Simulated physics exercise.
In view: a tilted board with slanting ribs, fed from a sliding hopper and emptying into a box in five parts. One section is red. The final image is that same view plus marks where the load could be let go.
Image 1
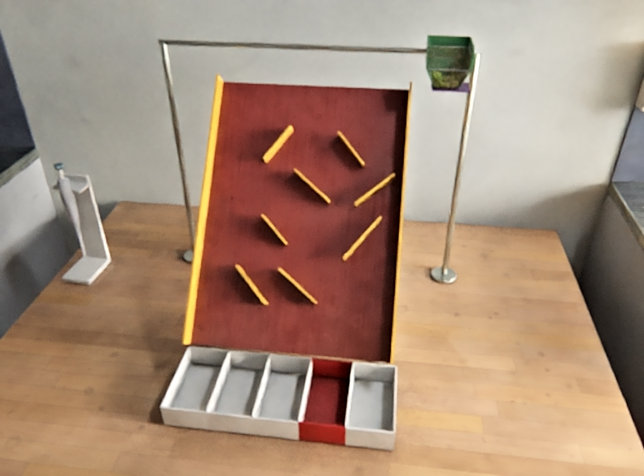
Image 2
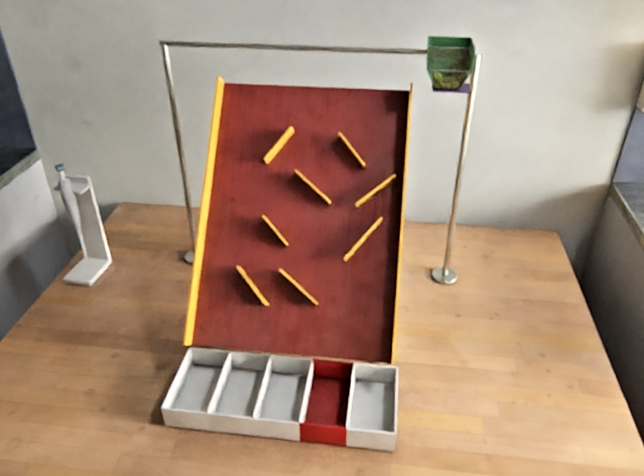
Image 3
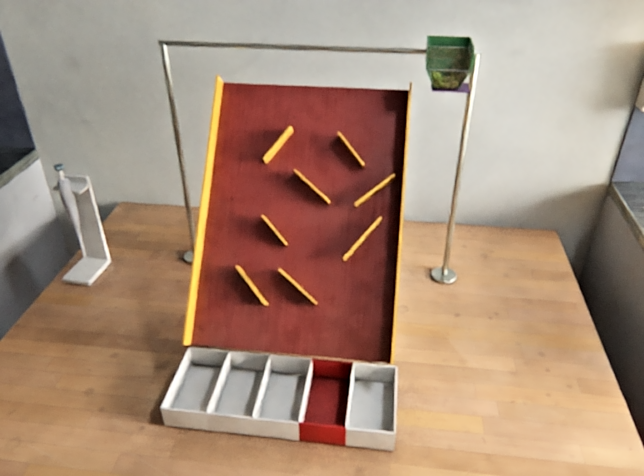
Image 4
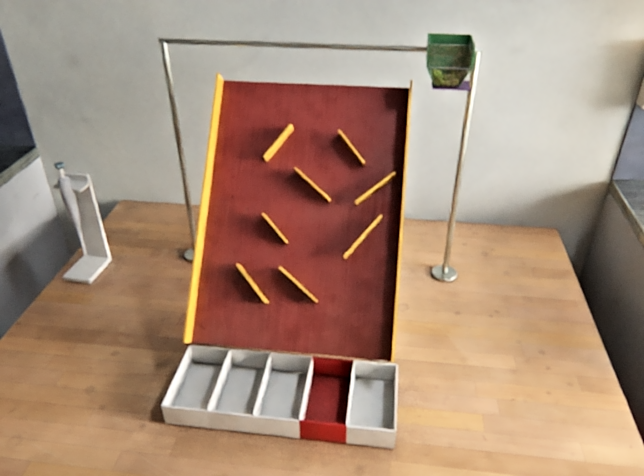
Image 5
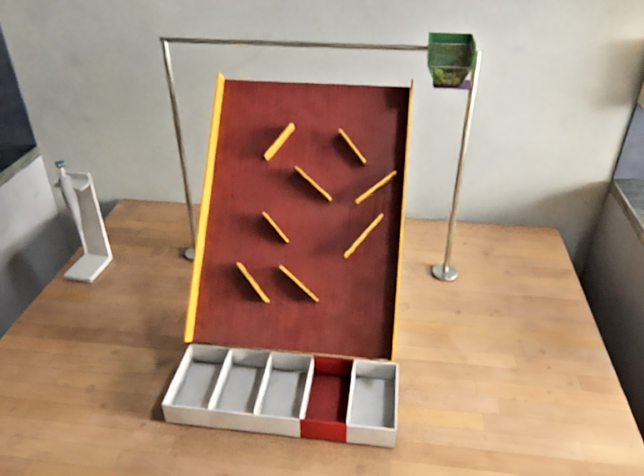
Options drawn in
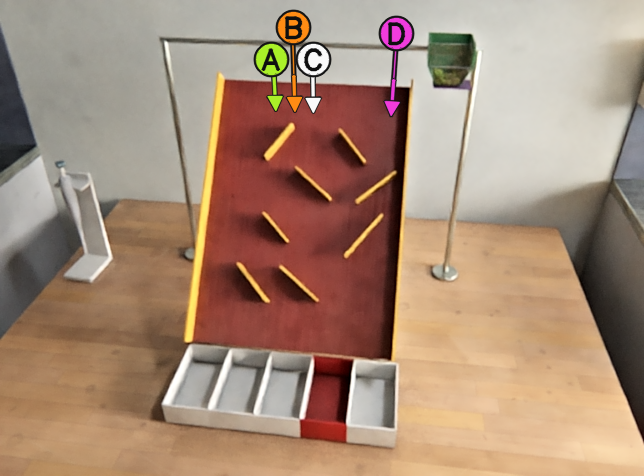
A tilted dark red board with yellow edges and slanting yellow ribs stands on a wooden table against a pale grey wall, seen from the front and slightly above. A white box in five parts, the fourth from the left red, sits at its foot, with a green container on a metal rail at upper right and a white stand at left. Nothing visibly moves apart from a very faint shake of the view.
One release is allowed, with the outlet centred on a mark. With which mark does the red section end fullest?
Use mark C.
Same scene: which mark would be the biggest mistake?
The answer is A.
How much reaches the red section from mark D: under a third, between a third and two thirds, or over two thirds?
It is between a third and two thirds.
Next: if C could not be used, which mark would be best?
Here it is mark D.
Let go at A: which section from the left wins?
It is the first one.
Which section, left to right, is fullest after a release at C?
The fourth from the left.
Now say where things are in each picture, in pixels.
Hopper (446, 81), dried peas, door shut, in the first frame.
Ribs (264, 159) to (291, 126), (339, 132) to (364, 164), (295, 170) to (329, 200), in the second frame.
Ribs (355, 204) to (395, 174), (262, 215) to (285, 243), (344, 259) to (381, 217), in the third frame.
Ribs (237, 264) to (265, 302), (279, 267) to (316, 301), in the fourth frame.
Red section (323, 429), number 4 of 5 from the left, in the fifth frame.
On the marked copy, mark A meets the board at (275, 105); mark B meets the board at (294, 106); mark C meets the board at (313, 107); mark D meets the board at (391, 110).
If A is chosen, not one piece in the red section, the larger part in other sections, about a tenth outside the box.
If B is chosen, roughly a third in the red section, roughly half in other sections, roughly a quarter outside the box.
If C is chosen, the larger part in the red section, roughly a quarter in other sections.
If D is chosen, roughly half in the red section, roughly a third in other sections, about a tenth outside the box.
